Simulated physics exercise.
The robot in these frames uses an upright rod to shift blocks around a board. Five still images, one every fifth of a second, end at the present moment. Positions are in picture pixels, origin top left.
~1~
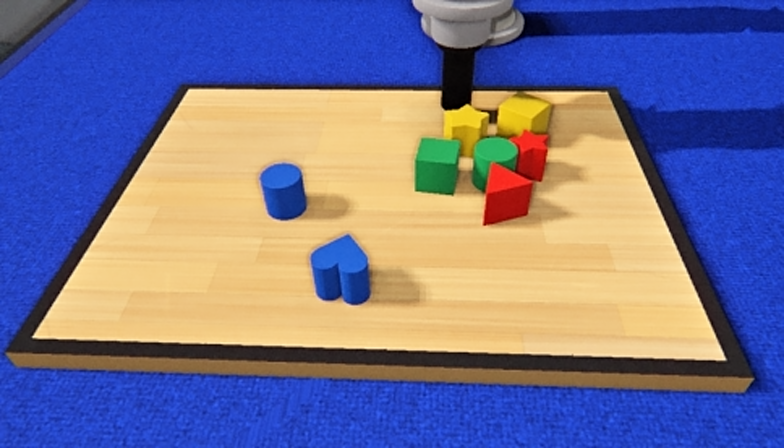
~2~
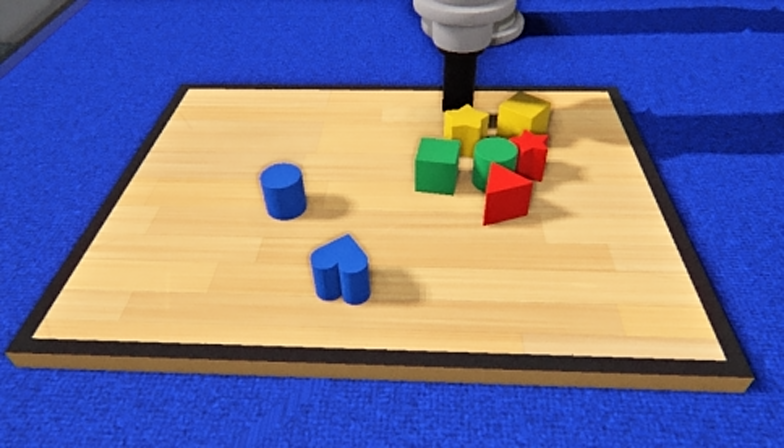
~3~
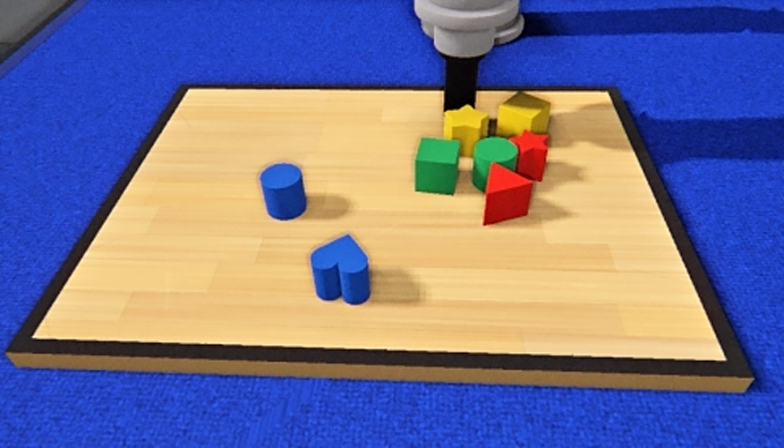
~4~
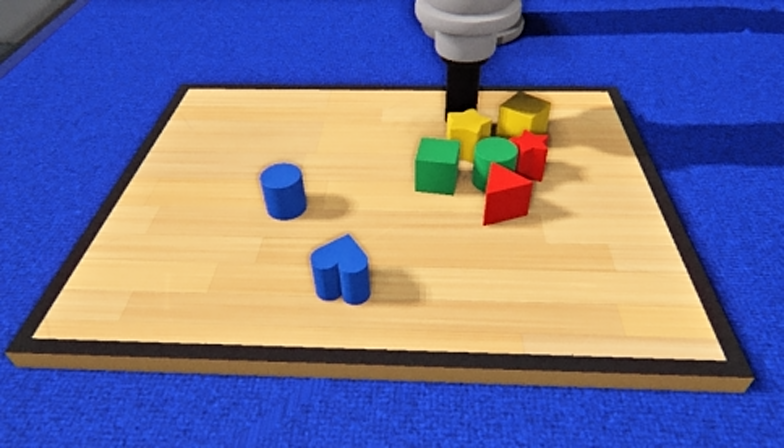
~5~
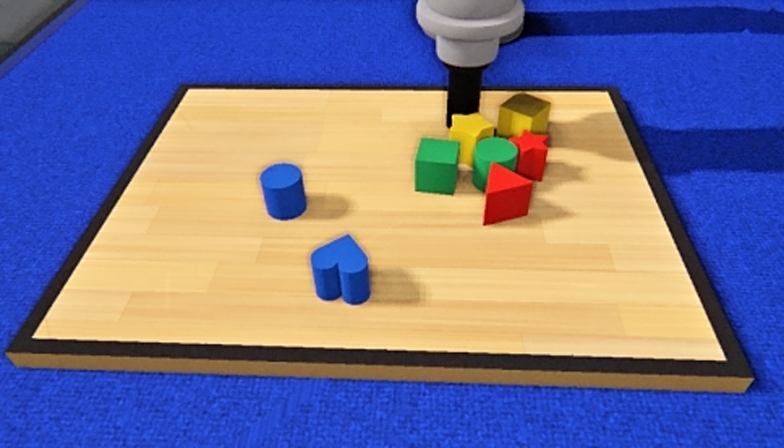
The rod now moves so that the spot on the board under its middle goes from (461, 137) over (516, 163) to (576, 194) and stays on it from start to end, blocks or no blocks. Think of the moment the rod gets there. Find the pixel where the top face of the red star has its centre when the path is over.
Pixel (606, 180).
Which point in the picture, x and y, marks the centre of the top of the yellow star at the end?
At pixel (497, 144).
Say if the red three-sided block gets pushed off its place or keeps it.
The answer is that it is displaced.
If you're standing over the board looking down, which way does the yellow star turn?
From above, the turn goes clockwise.
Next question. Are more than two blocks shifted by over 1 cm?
Yes.
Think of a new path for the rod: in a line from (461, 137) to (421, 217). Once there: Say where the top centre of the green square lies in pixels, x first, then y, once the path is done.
In the picture, that point is around (400, 208).
On the path given first. One third of the way, rod (499, 142); yellow star (489, 139), turned 35° clockwise; green round block (500, 162); red three-sided block (503, 186), turned 30° anticlockwise.
Two thirds of the way, rod (538, 160); yellow star (497, 144), turned 65° clockwise; green round block (496, 170); red three-sided block (502, 194), turned 45° anticlockwise; red star (564, 156).
At the end, rod (579, 182); yellow star (497, 144), turned 65° clockwise; green round block (496, 170); red three-sided block (502, 194), turned 45° anticlockwise; red star (606, 180), turned 20° clockwise.
